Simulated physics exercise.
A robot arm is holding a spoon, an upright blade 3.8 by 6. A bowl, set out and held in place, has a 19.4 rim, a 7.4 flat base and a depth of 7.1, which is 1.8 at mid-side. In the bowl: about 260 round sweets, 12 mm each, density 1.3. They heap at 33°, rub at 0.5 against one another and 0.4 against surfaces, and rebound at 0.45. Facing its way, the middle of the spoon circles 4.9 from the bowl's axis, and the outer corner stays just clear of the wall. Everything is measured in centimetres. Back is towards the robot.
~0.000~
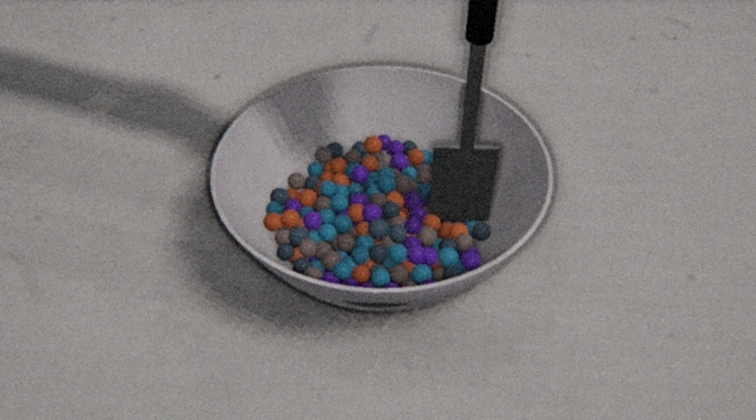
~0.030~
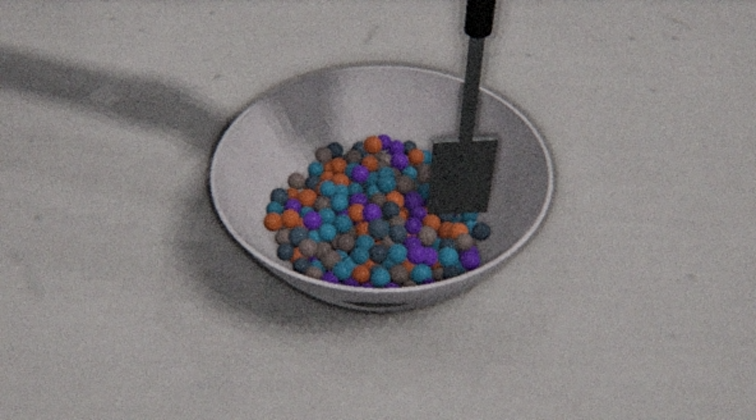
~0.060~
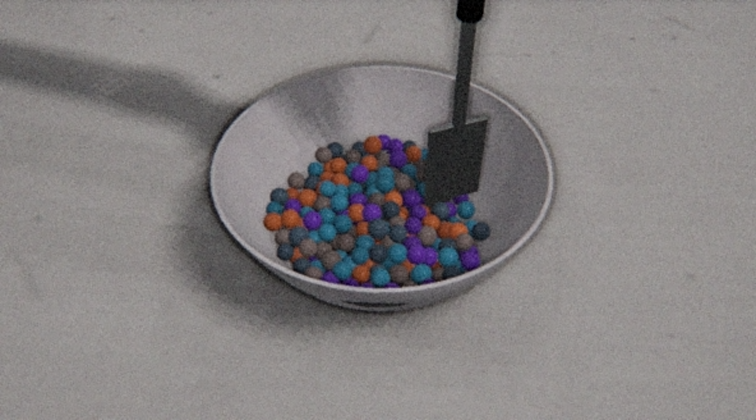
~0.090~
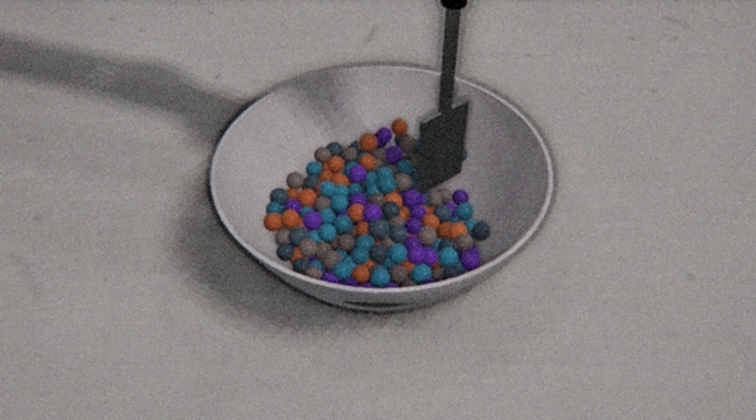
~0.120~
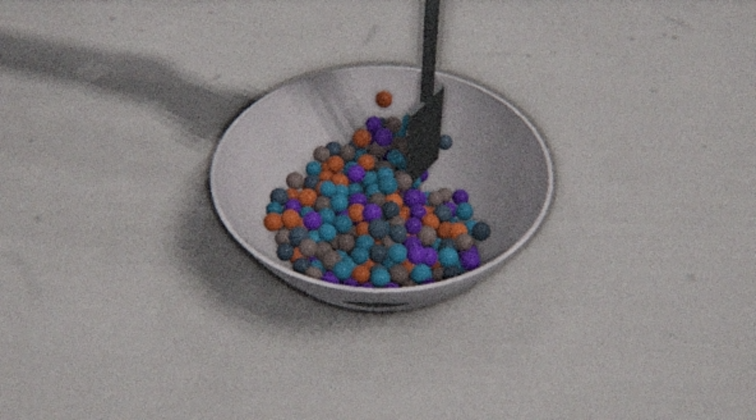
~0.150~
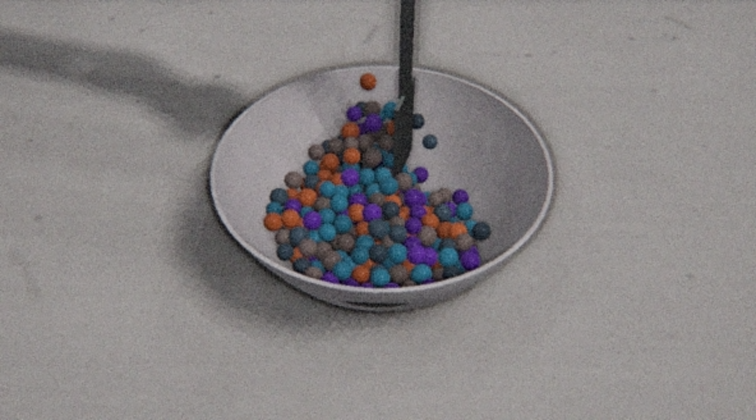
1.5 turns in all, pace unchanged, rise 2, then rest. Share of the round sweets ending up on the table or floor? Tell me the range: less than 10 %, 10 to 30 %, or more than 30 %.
It falls in the range less than 10 %.
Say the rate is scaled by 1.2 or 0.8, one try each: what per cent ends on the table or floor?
Roughly 0 and 0 per cent.
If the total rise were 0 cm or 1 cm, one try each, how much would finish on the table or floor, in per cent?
It comes to about 5 per cent and about 5 per cent.
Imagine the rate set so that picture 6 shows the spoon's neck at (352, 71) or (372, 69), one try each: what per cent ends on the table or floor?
First try: About 10 %; second try: About 5 %.
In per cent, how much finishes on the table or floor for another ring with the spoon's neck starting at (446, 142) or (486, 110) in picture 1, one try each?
Close to 0 per cent for the first and close to 0 per cent for the second.
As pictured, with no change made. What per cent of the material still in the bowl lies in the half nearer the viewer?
Around 50 per cent of what the bowl keeps.
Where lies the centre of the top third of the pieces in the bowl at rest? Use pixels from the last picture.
Near (384, 212).
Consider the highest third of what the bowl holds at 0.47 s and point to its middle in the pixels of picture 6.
Centre of upper third: Approx. (379, 268) px.
After 0.47 s, 256° round, highest piece 9 above the table; 258 in the bowl, 1 in flight or on the tool.
After 0.78 s, 78° round, highest piece 6 above the table; 258 in the bowl, 1 on the table or floor.
After 1.14 s, 180° round, highest piece 5 above the table; 258 in the bowl, 1 on the table or floor.
After 1.84 s, 180° round, highest piece 5 above the table; 258 in the bowl, 1 on the table or floor.
At rest, 258 in the bowl, 1 on the table or floor. That is 0 % on the table or floor.
